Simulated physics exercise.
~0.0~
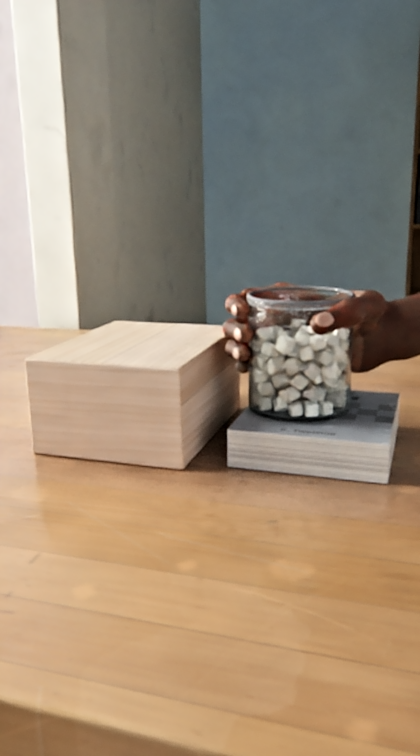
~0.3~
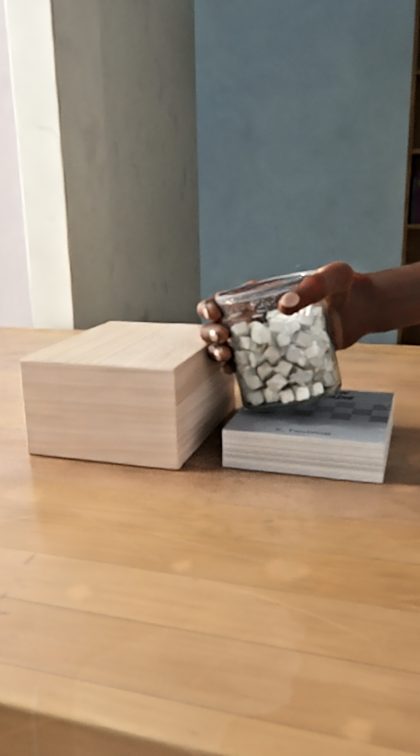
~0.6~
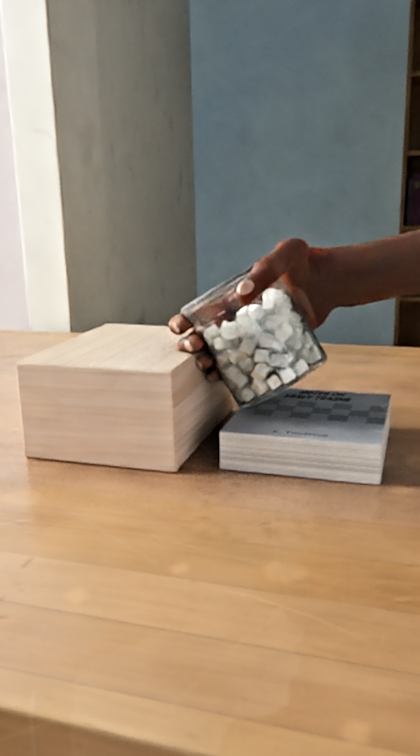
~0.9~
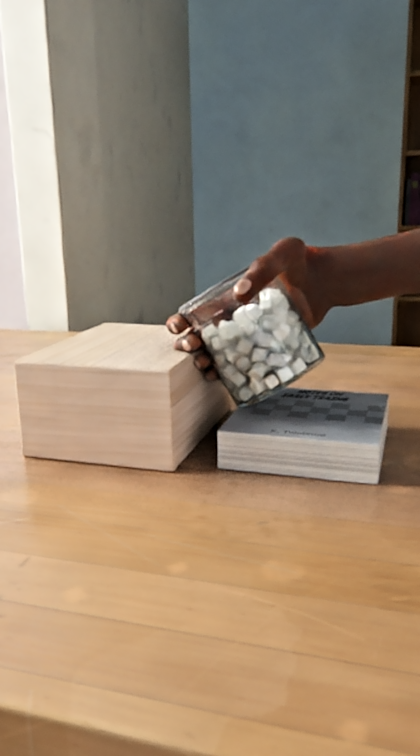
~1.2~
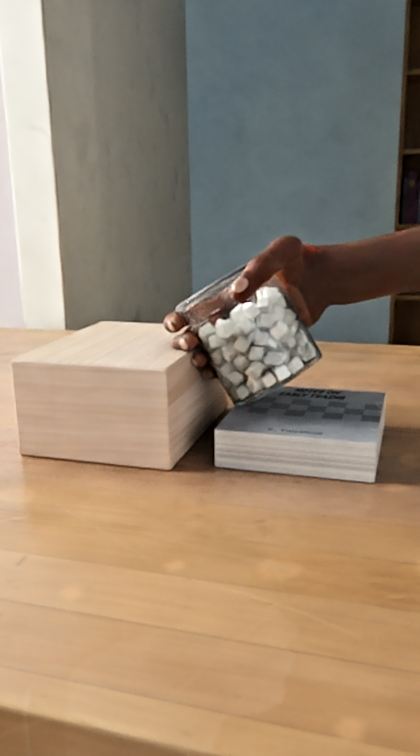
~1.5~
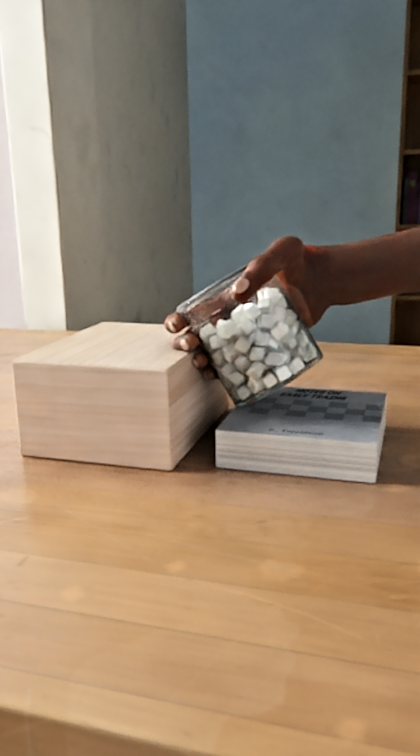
A hand lifts and tilts a clear beaker of white cubes left until it rests against a wooden block.
